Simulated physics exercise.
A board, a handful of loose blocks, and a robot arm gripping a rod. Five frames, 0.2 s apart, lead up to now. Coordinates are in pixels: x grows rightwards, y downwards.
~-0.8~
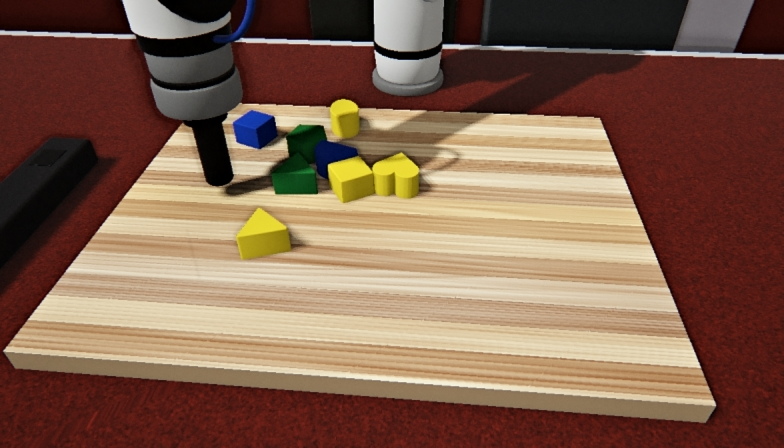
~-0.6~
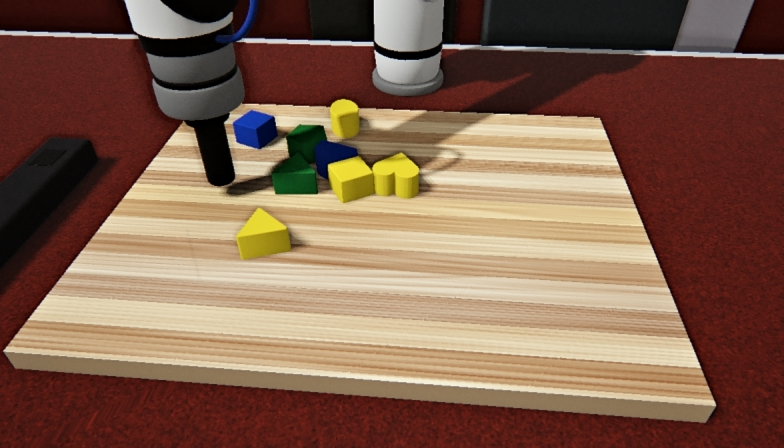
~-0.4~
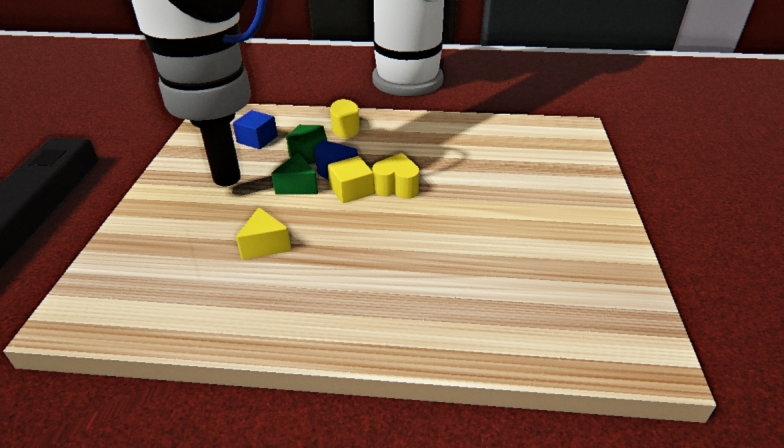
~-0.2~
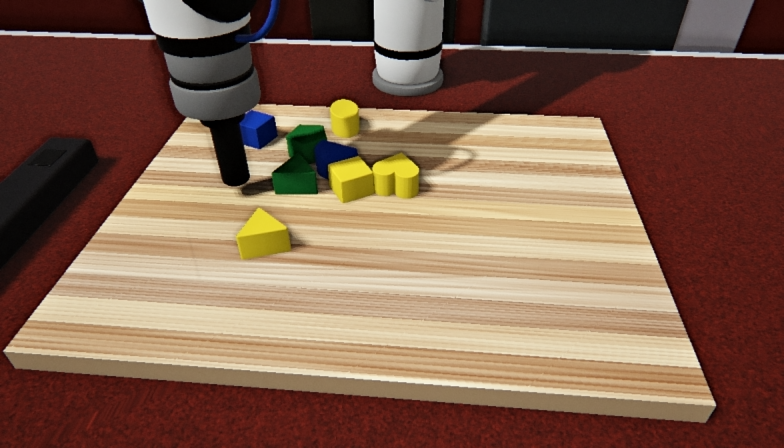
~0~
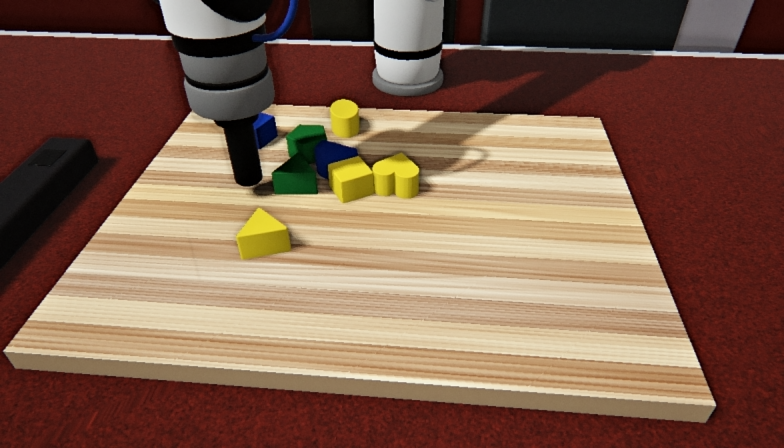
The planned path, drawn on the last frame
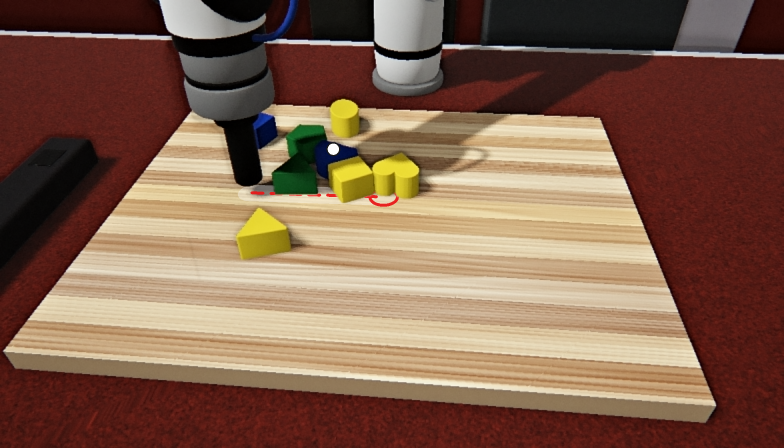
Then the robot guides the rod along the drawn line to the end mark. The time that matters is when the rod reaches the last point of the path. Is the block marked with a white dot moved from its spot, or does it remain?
The block marked with a white dot is moved.
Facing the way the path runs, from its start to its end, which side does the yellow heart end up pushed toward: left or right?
To the left.
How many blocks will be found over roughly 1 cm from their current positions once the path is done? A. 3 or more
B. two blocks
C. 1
(A)
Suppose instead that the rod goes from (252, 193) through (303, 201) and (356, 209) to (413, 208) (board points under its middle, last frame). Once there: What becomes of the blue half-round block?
Moved.
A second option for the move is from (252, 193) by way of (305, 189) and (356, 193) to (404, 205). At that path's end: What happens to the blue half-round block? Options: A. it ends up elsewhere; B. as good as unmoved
The answer is A.
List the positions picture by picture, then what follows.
Rod's lower end at (220, 180); green three-sided block at (295, 165); blue half-round block at (333, 149); yellow four-sided block at (350, 168); yellow heart at (397, 166), in the first picture.
Rod at (222, 180); blocks still, in the second picture.
Rod at (228, 180); blocks still, in the third picture.
Rod at (237, 180); blocks still, in the fourth picture.
Rod at (249, 180); green three-sided block at (295, 165); blue half-round block at (333, 149); yellow four-sided block at (350, 168); yellow heart at (397, 166), in the fifth picture.
Drawn move, from (252, 193) directly to (384, 197); the dot is on the blue half-round block.
The first path, step by step. One third of the way, rod at (294, 182); green three-sided block at (317, 163), turned 55° anticlockwise; blue half-round block at (335, 148); yellow four-sided block at (356, 166), turned 30° clockwise.
Two thirds of the way, rod at (339, 183); green three-sided block at (348, 158), turned 80° anticlockwise; blue half-round block at (341, 143), turned 35° anticlockwise; yellow four-sided block at (377, 164), turned 35° clockwise; yellow heart at (417, 166).
At the end, rod at (384, 184); green three-sided block at (355, 156), turned 100° anticlockwise; blue half-round block at (342, 142), turned 40° anticlockwise; yellow four-sided block at (400, 159), turned 15° anticlockwise; yellow heart at (446, 160), turned 35° clockwise.
